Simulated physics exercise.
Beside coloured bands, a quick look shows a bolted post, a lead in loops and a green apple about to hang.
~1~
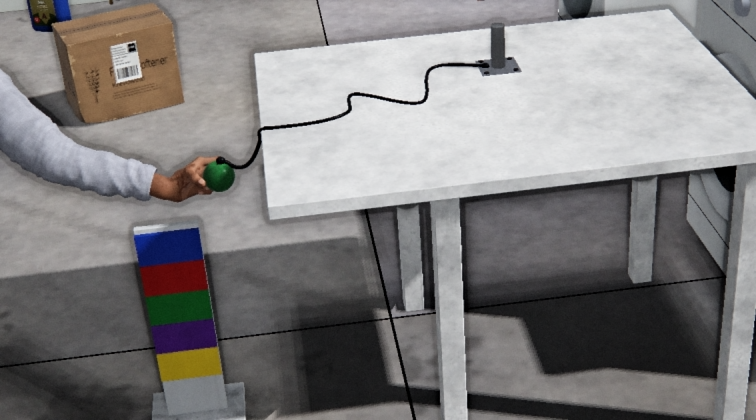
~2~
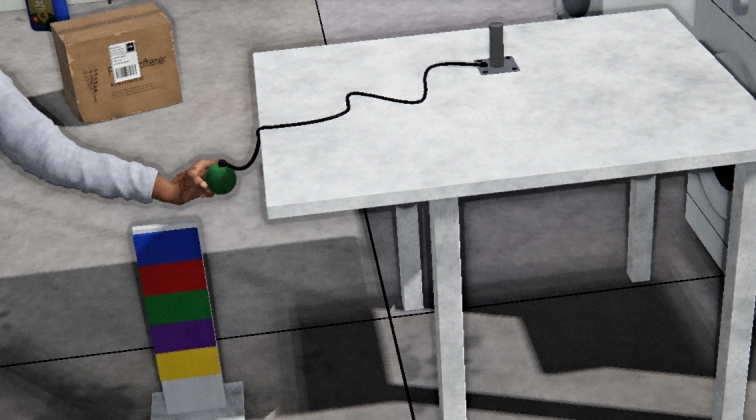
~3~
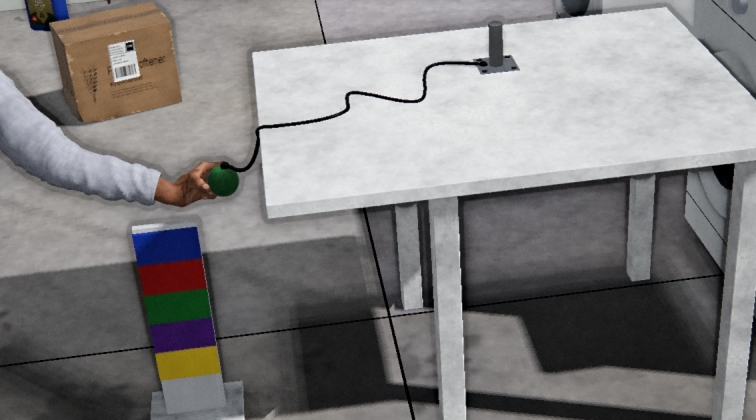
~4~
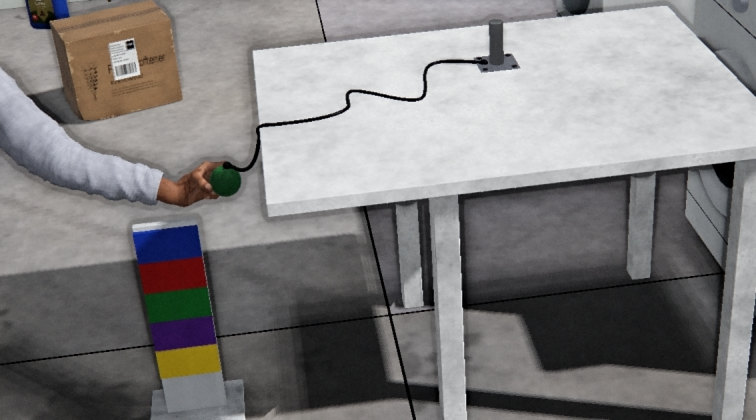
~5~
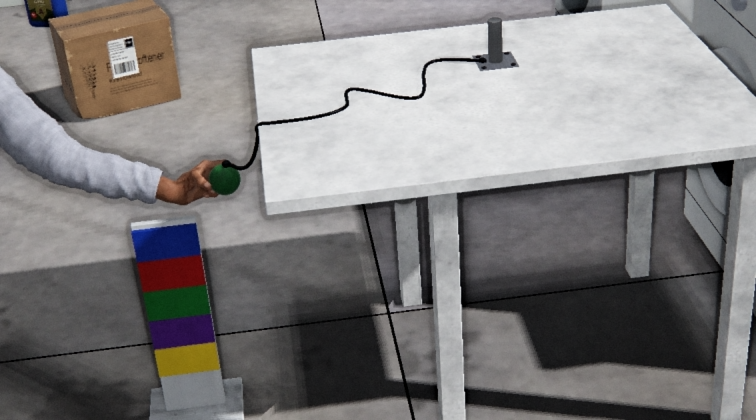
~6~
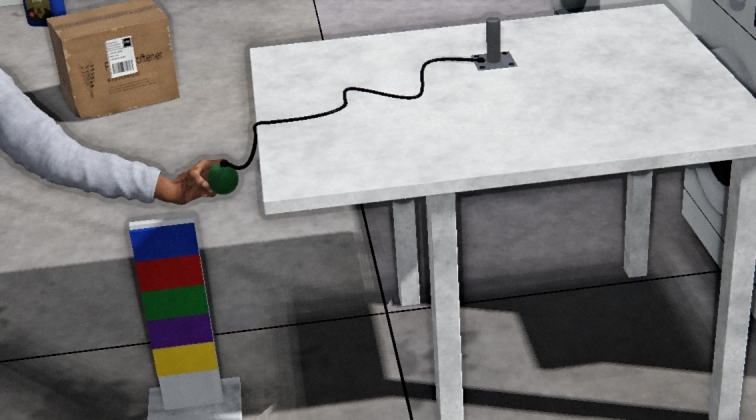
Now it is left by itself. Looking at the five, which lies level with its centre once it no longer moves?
The green one lies level with its centre.
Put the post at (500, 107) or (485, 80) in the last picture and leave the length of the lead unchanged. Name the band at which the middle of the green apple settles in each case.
In turn, purple and then purple.
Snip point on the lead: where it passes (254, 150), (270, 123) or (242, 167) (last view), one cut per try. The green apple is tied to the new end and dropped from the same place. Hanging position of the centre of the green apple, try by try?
Roughly at (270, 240) for the first, (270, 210) for the second and (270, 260) for the third.
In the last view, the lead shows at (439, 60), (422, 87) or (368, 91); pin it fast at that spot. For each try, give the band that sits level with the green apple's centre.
Going through the tries in order, you get green, red and blue.
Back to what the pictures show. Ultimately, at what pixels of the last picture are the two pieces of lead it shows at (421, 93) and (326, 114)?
At (362, 91), then (259, 153).
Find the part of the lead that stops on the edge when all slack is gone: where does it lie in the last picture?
That spot is around (345, 101).
A little later, apple near (296, 279); level with green.
Next, apple near (264, 286); level with green.
When it is over, apple near (275, 284); level with green. Its middle rests at the green band.
